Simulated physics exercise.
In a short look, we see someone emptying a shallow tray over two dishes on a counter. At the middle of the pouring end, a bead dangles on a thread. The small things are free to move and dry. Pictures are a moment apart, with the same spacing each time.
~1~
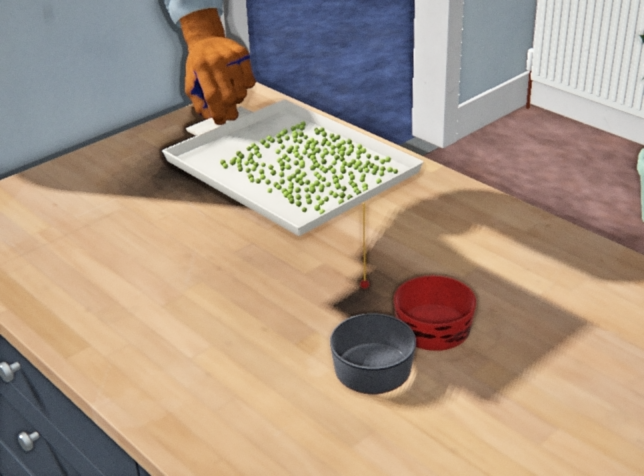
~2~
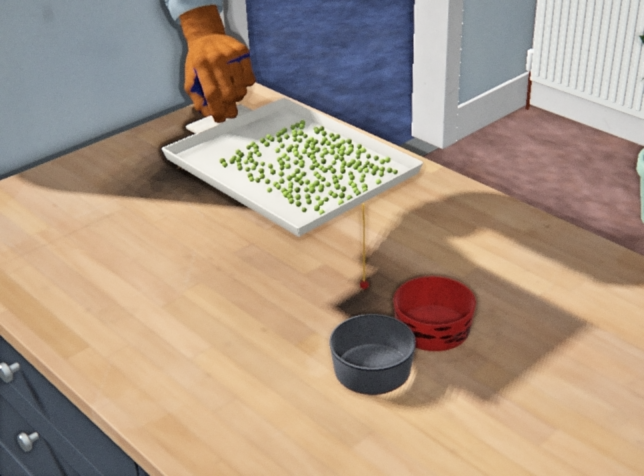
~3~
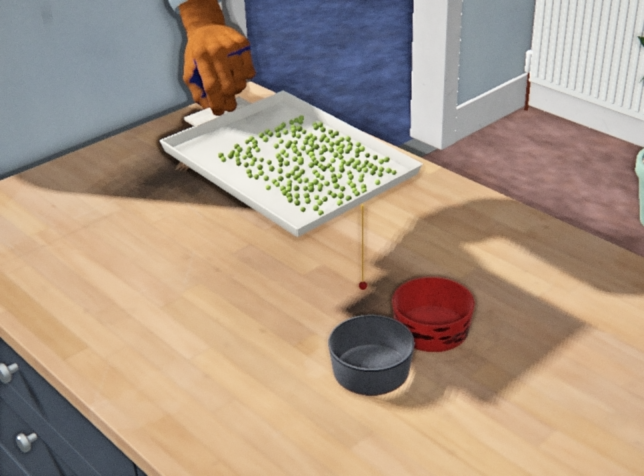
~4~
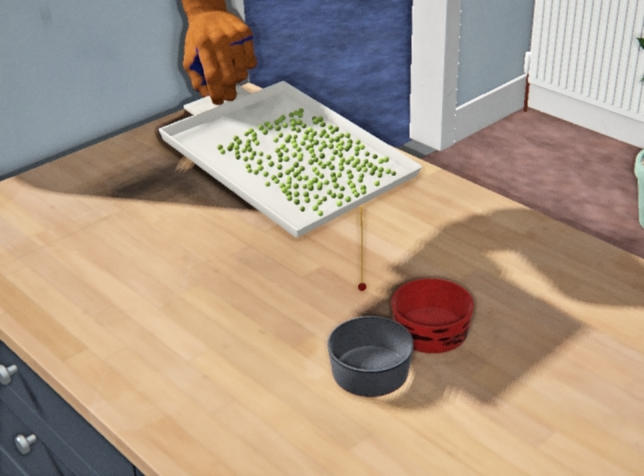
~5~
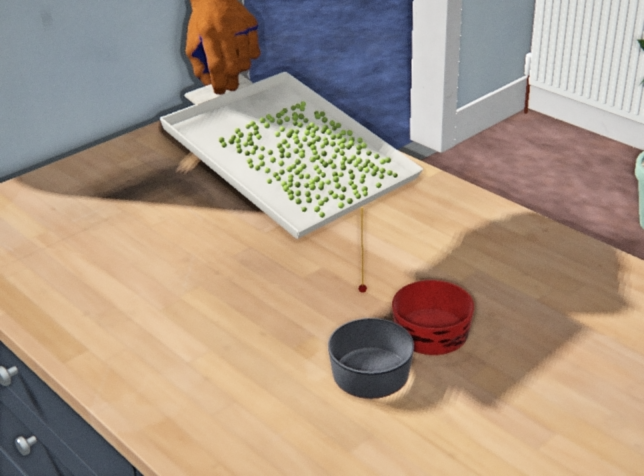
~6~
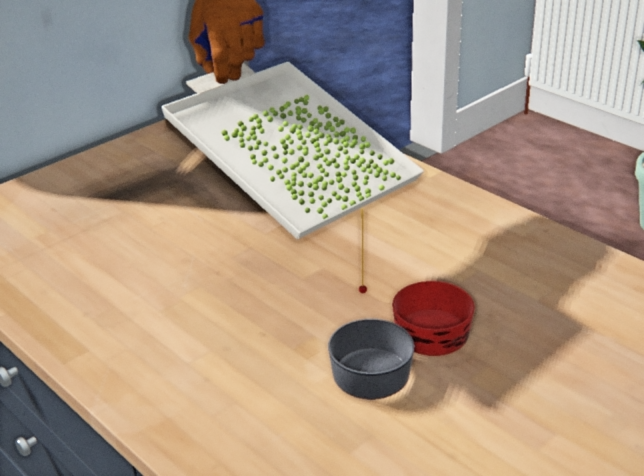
A white tray scattered with small green peas starts out nearly level above a wooden counter, held at its far end by a brown-gloved hand. The hand then rises, lifting that end so the tray slopes more steeply toward a grey dish and a red dish, while the peas stay spread across it.
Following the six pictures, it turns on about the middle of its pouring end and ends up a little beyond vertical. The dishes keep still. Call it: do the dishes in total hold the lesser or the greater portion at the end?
In total they hold the greater portion.
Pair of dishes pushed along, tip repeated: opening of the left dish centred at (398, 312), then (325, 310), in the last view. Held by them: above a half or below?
Together the dishes get beyond half first, then less than a half.
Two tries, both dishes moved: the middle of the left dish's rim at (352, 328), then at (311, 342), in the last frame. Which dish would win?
The first try: The right-hand dish. The second: The right-hand dish.
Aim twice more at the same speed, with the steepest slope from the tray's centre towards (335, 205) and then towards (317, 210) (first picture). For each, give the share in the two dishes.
In turn some 60 and 20 per cent.
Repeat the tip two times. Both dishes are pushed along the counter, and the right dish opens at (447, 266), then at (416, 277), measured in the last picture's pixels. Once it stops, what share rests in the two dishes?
About 70 per cent, then about 70 per cent.
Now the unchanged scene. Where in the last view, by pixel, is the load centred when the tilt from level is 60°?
In the last view the centre sits at roughly (374, 185).
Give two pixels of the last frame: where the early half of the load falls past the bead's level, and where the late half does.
(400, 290), then (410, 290).
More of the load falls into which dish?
The one that comes out ahead is the rightward one.
Soon after the last picture, tray tipped steeply; nearly all on the tray; a stray few in the left dish; a small part in the air.
A little later, tray tipped right over; about a quarter on the tray; a small part in the left dish; about a quarter in the right dish; a small part outside both; about a third in the air.
Later still, tray tipped past a quarter turn; about a quarter in the left dish; about half in the right dish; about a quarter outside both.
At rest, tray tipped past a quarter turn; about a quarter in the left dish; about half in the right dish; about a quarter outside both.
